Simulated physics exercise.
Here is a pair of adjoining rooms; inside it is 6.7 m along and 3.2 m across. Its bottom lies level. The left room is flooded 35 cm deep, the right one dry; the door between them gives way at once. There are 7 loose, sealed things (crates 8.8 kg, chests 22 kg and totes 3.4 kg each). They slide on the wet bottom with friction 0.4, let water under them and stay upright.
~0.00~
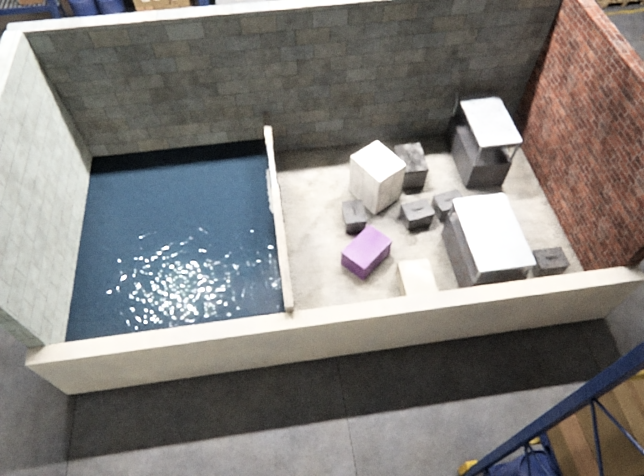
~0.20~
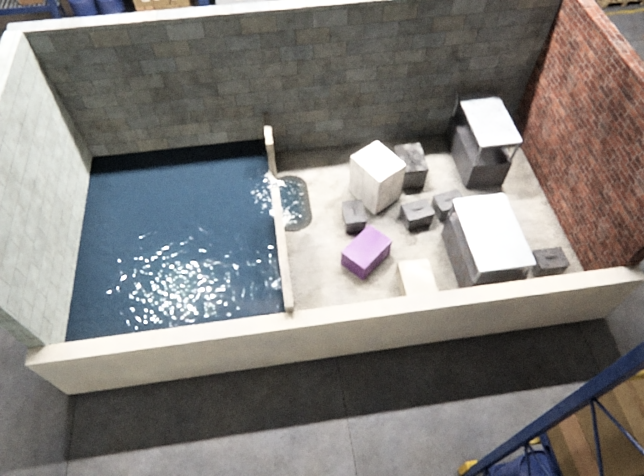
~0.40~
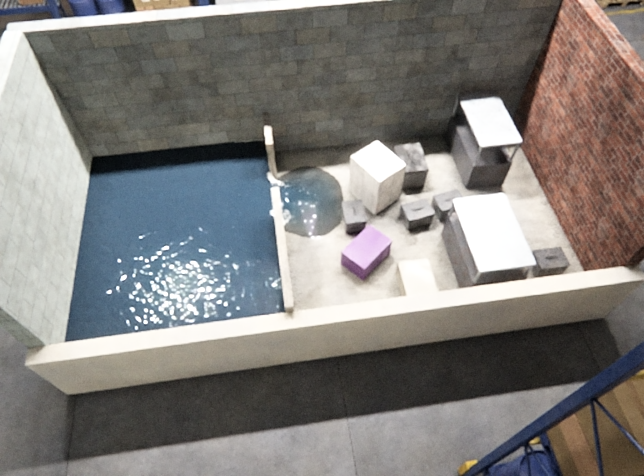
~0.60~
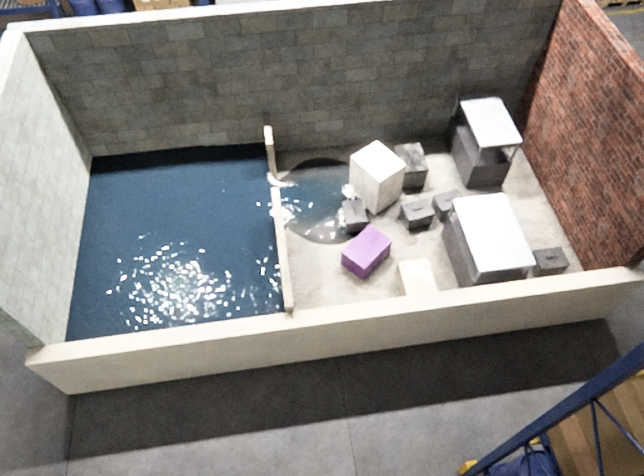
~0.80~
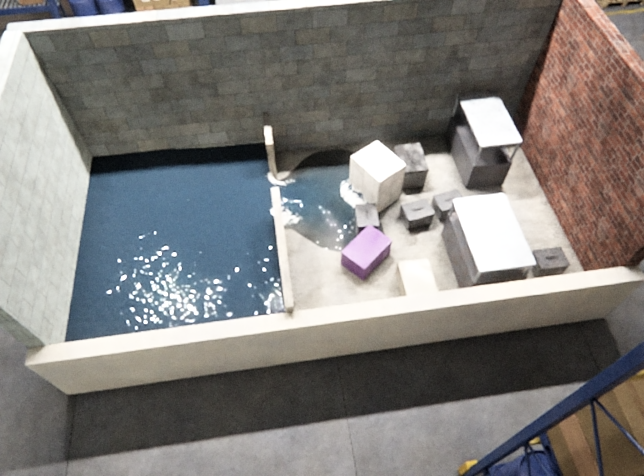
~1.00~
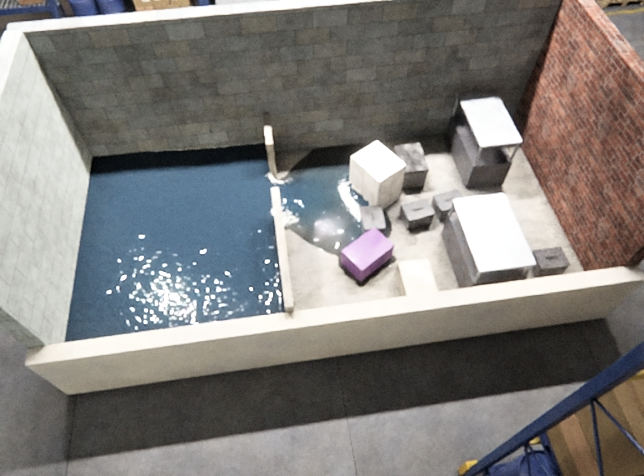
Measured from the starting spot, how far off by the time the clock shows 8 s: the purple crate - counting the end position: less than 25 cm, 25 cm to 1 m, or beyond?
The purple crate moves a short way.
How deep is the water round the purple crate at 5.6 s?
Roughly 9 cm.
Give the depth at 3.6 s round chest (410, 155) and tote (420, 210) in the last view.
About 7 and 6 cm.
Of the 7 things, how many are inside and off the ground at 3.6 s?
At that moment 4.
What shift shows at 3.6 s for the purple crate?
About 80 cm.
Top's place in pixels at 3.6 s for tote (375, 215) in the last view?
Around (446, 263).
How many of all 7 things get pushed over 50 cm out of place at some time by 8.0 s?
5 of them.
After 1.6 s the purple crate is near (375, 266), 0.3 m from its start, aground; 1 afloat.
After 3.6 s the purple crate is near (334, 288), 0.8 m from its start, aground; 4 afloat.
After 5.6 s the purple crate is near (338, 218), 0.6 m from its start, afloat; 6 afloat.
After 8.0 s the purple crate is near (355, 289), 0.7 m from its start, afloat; 7 afloat.
